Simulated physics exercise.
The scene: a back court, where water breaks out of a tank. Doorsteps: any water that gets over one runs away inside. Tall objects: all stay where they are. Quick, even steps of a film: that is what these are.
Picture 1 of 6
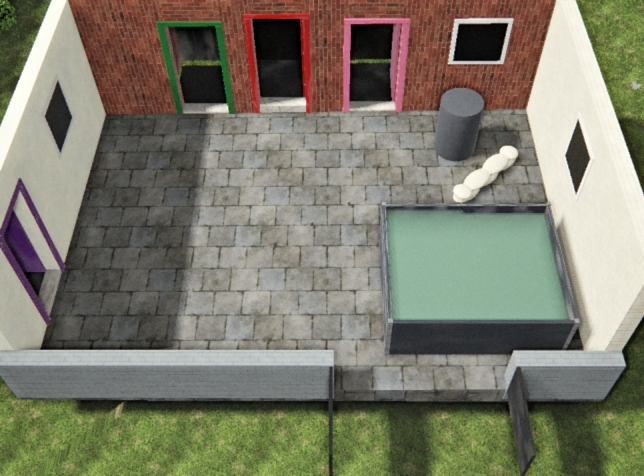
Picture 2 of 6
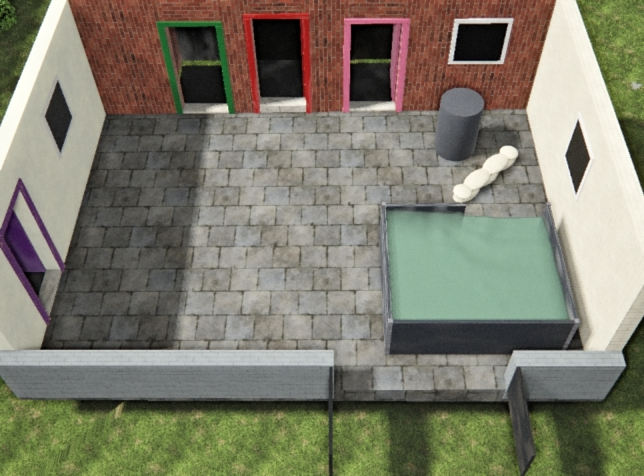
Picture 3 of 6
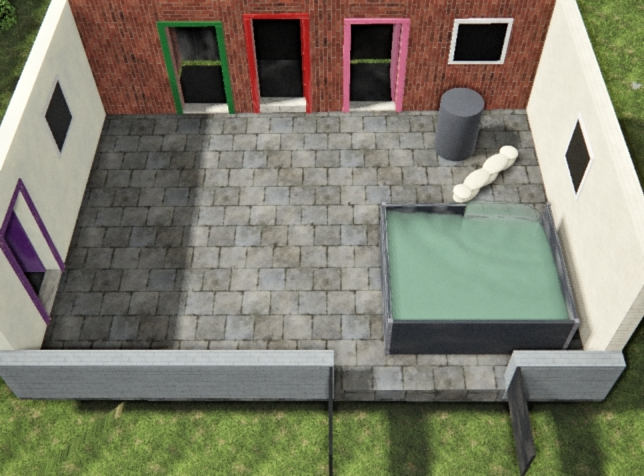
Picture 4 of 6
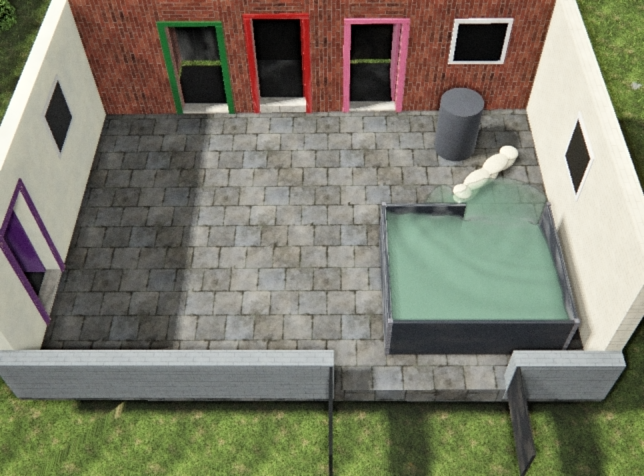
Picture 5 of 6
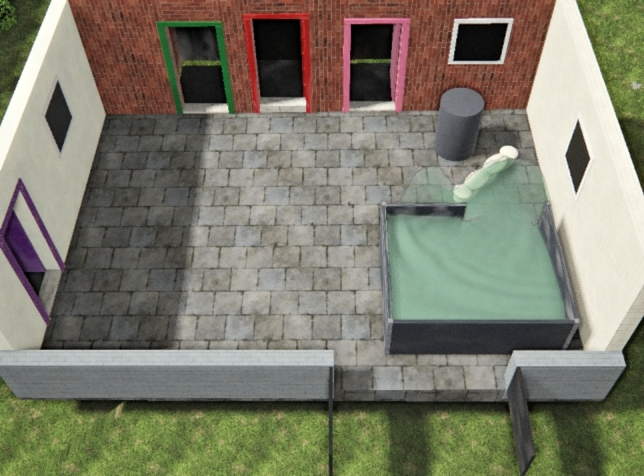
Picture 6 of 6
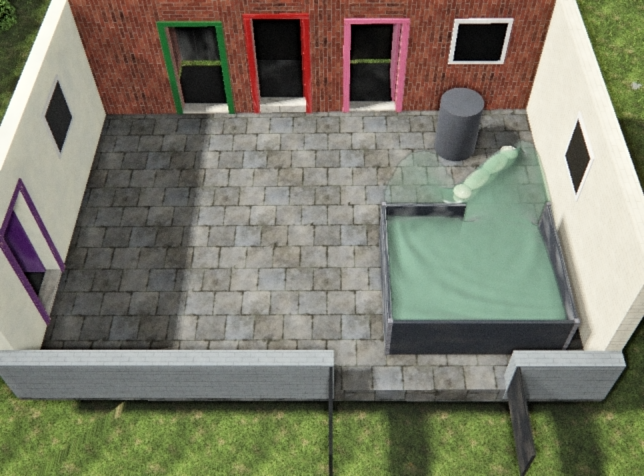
Green water pours out the far side of a tank and spreads around a pale twisted object.
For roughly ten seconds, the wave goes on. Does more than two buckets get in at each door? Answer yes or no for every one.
Purple door: Yes, red door: No, pink door: Yes, green door: Yes.
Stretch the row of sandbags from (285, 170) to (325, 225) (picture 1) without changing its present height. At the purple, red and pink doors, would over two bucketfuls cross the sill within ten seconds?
Result - purple door: Within limit; red door: Within limit; pink door: Beyond limit.
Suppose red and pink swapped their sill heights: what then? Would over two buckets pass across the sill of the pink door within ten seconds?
The pink door remains within bounds, I think.
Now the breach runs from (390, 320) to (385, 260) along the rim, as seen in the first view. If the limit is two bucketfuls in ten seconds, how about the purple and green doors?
Looks like the purple door tops the limit but the green door tops the limit.
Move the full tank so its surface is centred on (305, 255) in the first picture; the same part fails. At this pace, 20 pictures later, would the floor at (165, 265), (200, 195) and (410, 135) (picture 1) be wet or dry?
Spared, spared, hit.
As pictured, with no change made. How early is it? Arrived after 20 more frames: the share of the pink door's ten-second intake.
Something like 55 in a hundred.
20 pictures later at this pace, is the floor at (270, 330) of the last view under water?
It'll be unwetted.
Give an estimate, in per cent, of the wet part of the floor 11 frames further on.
Roughly 30 %.
A moment on, water covers 20 % of the floor; the purple door not reached, the red door not reached, the pink door wet at the sill, nothing in, the green door not reached.
Next, water covers 30 % of the floor; the purple door not reached, the red door wet at the sill, nothing in, the pink door under two buckets in, the green door not reached.
Then, water covers 45 % of the floor; the purple door not reached, the red door wet at the sill, nothing in, the pink door over two buckets in, the green door wet at the sill, nothing in.
Later, water covers 80 % of the floor; the purple door wet at the sill, nothing in, the red door wet at the sill, nothing in, the pink door over two buckets in, the green door under two buckets in.
In the end, water covers 95 % of the floor; the purple door over two buckets in, the red door wet at the sill, nothing in, the pink door over two buckets in, the green door over two buckets in.
